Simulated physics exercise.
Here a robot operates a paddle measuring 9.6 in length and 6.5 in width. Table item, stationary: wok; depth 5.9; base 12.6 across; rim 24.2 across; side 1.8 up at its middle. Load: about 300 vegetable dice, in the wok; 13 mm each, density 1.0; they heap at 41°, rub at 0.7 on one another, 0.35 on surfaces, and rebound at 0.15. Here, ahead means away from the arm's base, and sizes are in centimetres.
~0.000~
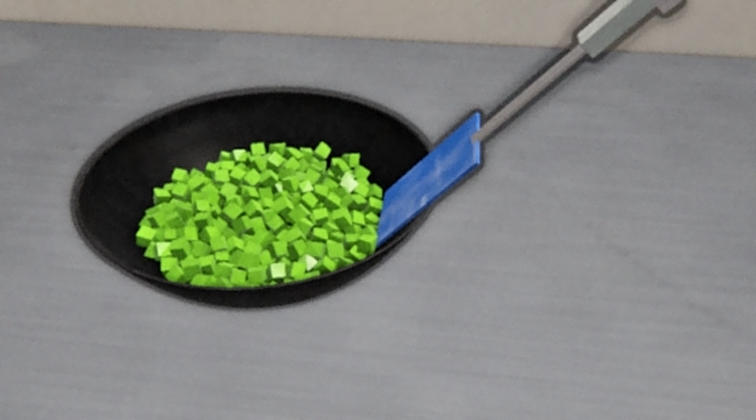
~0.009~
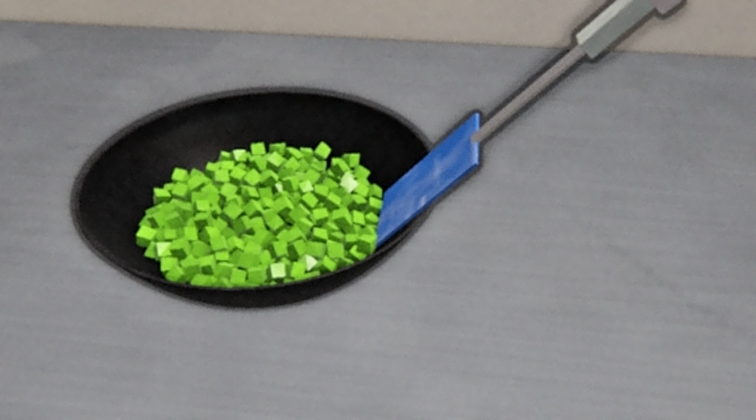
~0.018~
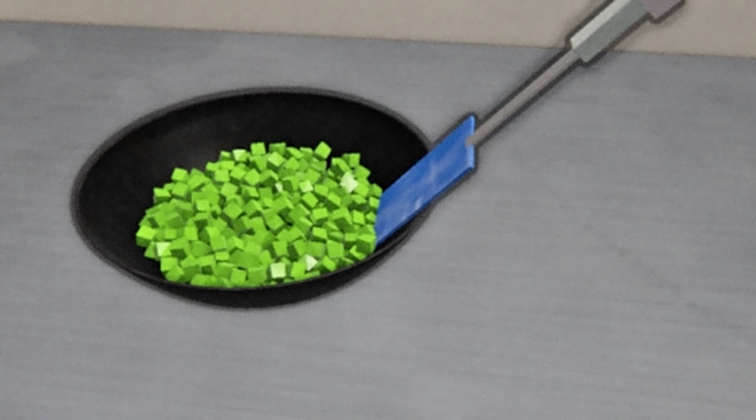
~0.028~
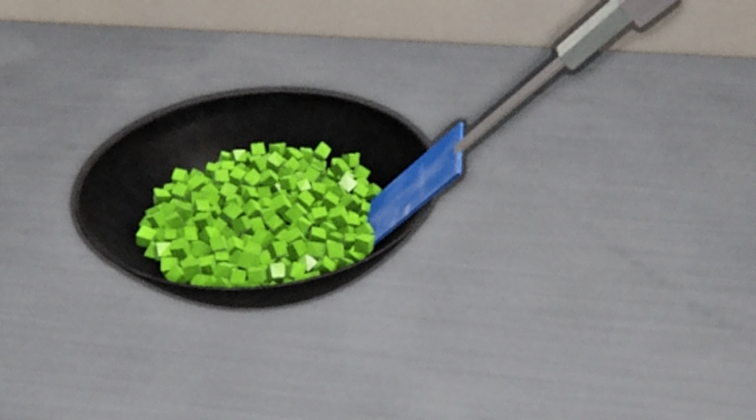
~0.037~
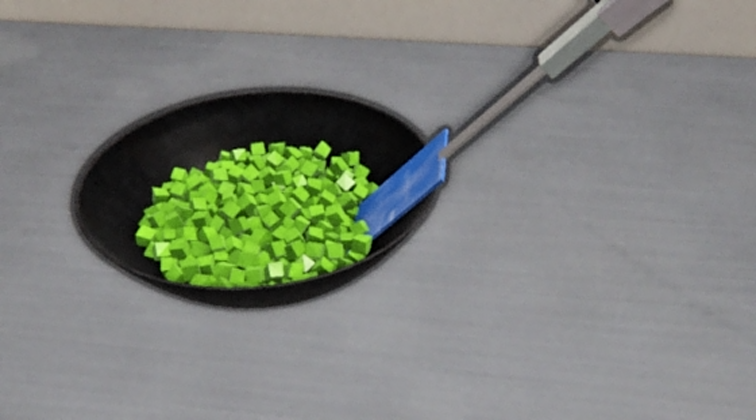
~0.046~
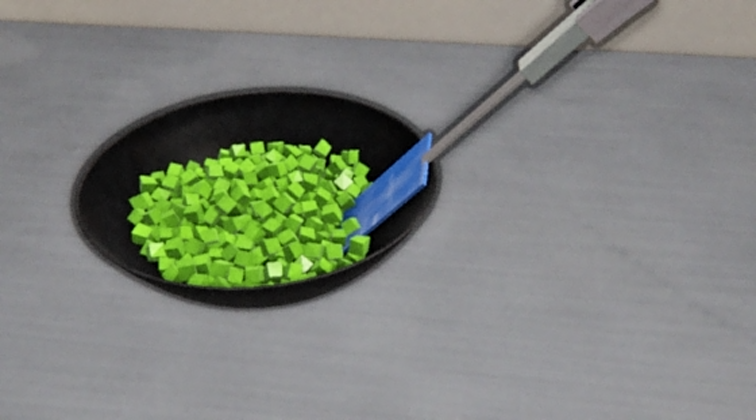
On a grey surface, a black wok holds a heap of bright green cubes, with a blue paddle resting at its right side. The paddle stays still at first, then slides a short way left and down into the wok, nudging the nearest cubes slightly leftward while the heap keeps its shape.
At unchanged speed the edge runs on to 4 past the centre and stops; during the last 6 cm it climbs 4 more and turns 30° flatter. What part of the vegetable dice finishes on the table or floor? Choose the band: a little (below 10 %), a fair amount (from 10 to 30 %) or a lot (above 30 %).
It is a fair amount, from 10 to 30 %.
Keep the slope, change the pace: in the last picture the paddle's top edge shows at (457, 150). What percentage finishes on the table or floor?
Estimate: Close to 0 %.
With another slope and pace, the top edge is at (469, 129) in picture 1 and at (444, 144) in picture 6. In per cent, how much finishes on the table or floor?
Close to 0 in a hundred.
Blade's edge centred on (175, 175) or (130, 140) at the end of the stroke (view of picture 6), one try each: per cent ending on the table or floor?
Close to 20 and close to 45 per cent, respectively.
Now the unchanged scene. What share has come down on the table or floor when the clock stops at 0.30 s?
Around 10 %.
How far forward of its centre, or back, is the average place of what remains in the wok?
The balance point is about 4.0 cm ahead.
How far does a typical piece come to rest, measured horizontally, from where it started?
Near 5 cm, measured level.
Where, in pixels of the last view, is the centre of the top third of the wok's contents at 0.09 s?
It is centred at roughly (180, 184).
After 0.07 s, sloping 48°, highest piece 7 above the table; 302 in the wok.
After 0.09 s, sloping 38°, highest piece 10 above the table; 297 in the wok, 5 on the blade or in flight.
After 0.30 s, sloping 19°, highest piece 14 above the table; 255 in the wok, 35 on the table or floor, 12 on the blade or in flight.
After 1.35 s, sloping 19°, highest piece 7 above the table; 255 in the wok, 47 on the table or floor.
At rest, 255 in the wok, 47 on the table or floor. That is 16 % on the table or floor.
